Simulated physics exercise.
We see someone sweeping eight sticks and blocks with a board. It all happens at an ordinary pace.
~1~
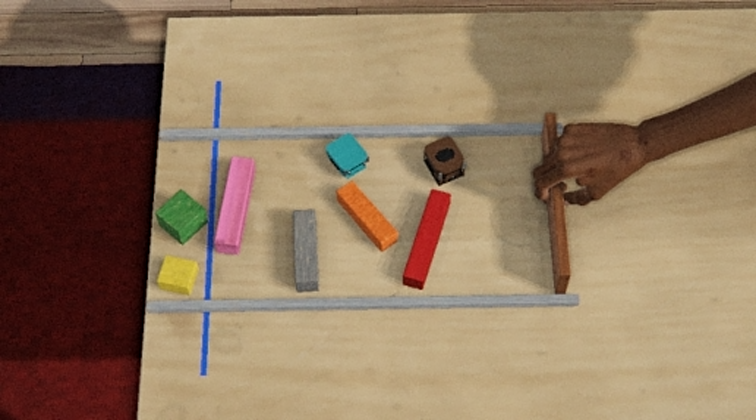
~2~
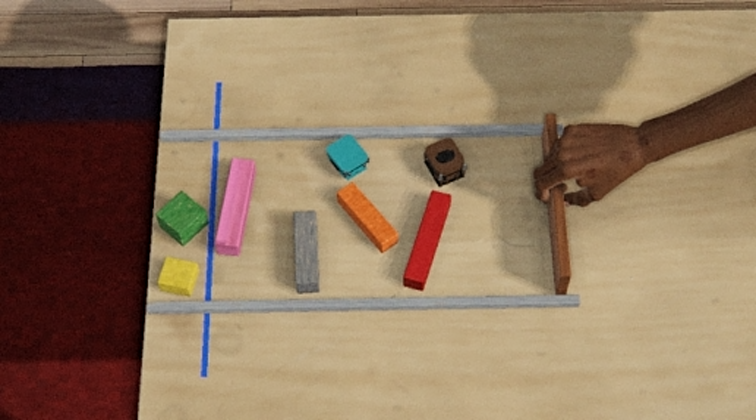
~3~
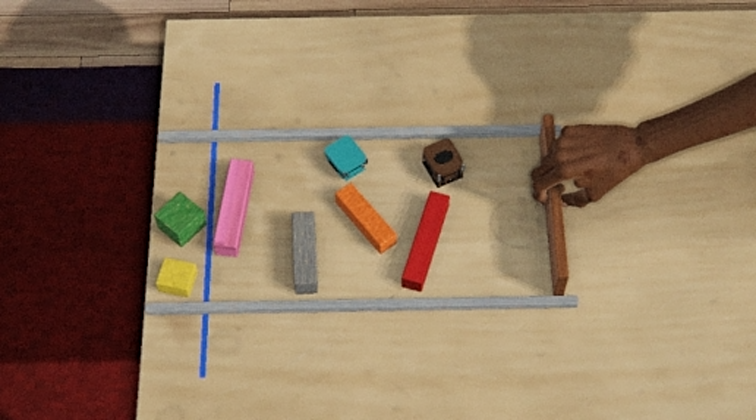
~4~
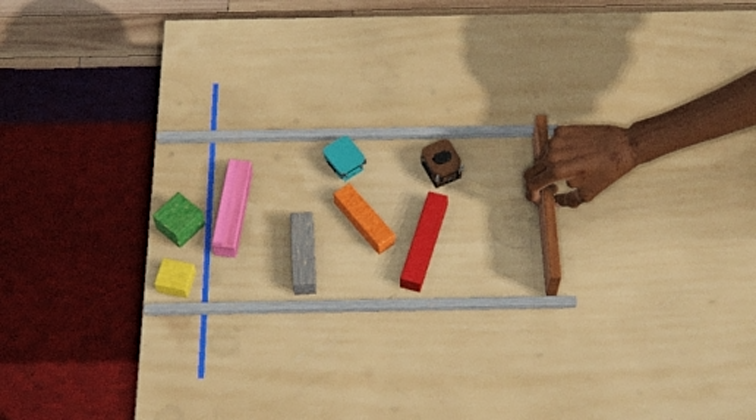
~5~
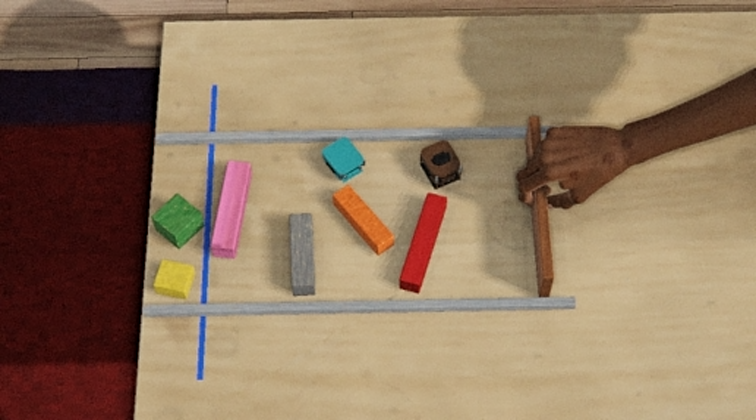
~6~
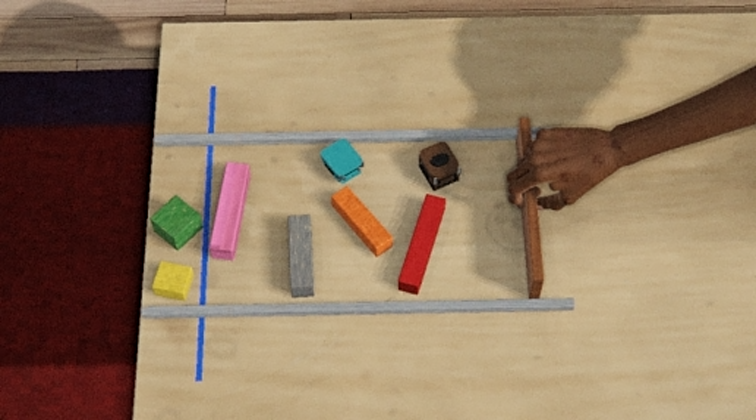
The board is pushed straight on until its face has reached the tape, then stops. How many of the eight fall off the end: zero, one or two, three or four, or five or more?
In the end the number that fall off is three or four.
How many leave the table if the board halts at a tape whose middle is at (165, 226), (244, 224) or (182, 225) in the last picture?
In that order 6, 1 and 5.
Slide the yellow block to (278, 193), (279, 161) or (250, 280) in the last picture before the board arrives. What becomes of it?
In that order, it holds on; comes down; drops off.
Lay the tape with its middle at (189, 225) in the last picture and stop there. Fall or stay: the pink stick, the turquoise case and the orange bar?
The pink stick is lost, the turquoise case falls, the orange bar stays on.
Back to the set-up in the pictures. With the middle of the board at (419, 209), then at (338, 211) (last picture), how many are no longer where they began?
2 and 5.
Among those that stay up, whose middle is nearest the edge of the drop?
The grey bar ends nearest.
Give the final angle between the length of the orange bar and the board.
Some 0 degrees.
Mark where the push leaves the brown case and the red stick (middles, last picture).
Near (193, 166) and (194, 249).
A little later, none off yet; yellow block at rest near (173, 281); green block at rest near (177, 223); pink stick at rest near (230, 211).
Next, none off yet; yellow block at rest near (170, 282); green block shifted about its own width near (143, 225); pink stick shifted a little near (182, 210).
When it is over, the number that fall off is three or four; down, pink stick, green block and yellow block.
